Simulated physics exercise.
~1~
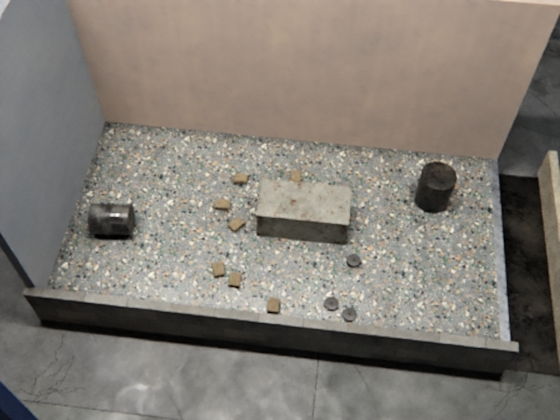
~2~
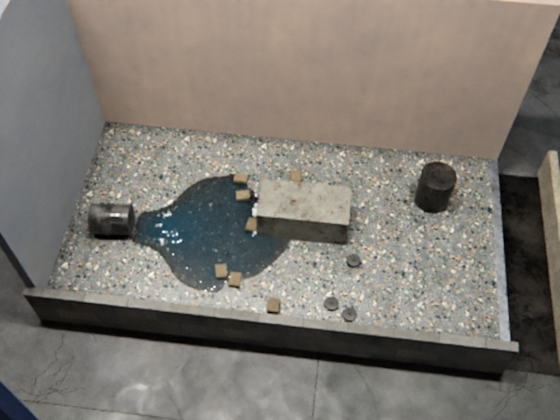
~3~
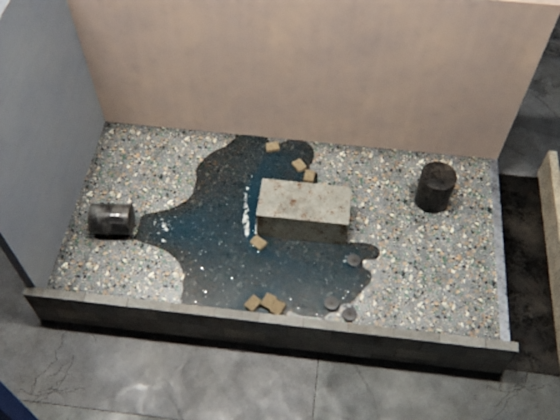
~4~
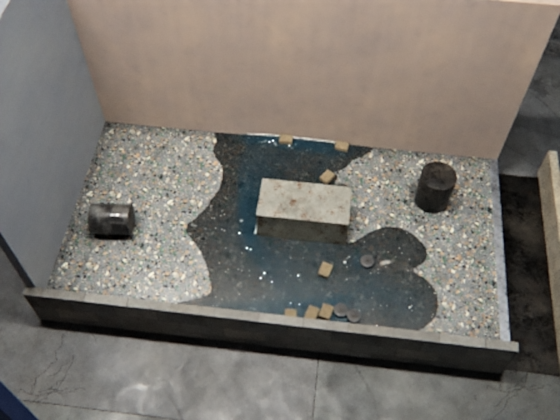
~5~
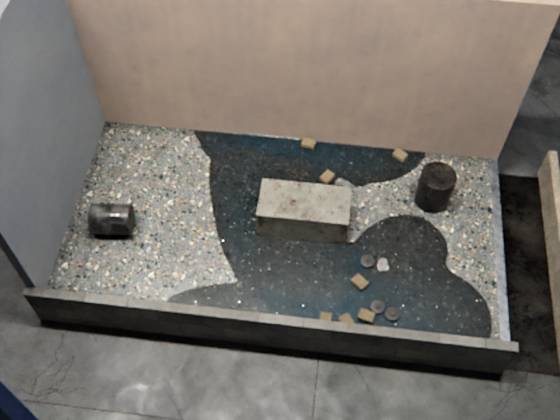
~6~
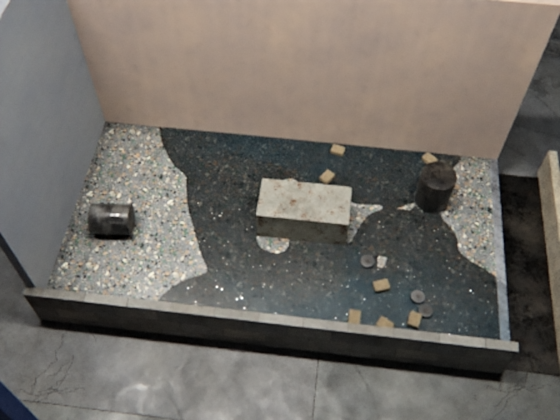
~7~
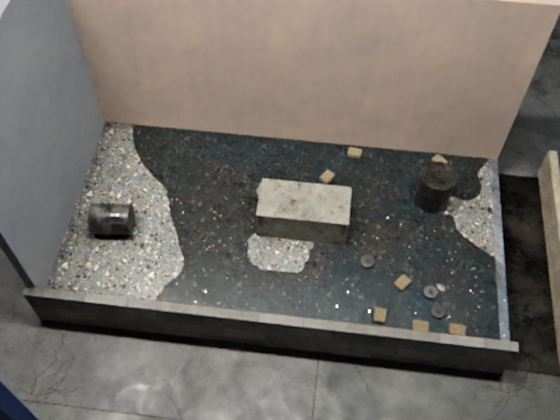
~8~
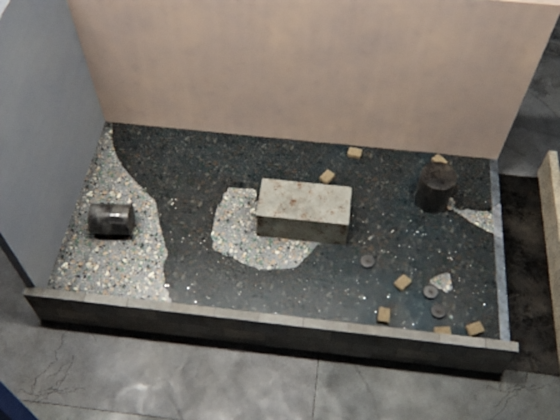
Water spilling from a drum on its side, spreading rightward around a block, carrying tan floats along until they settle at right.
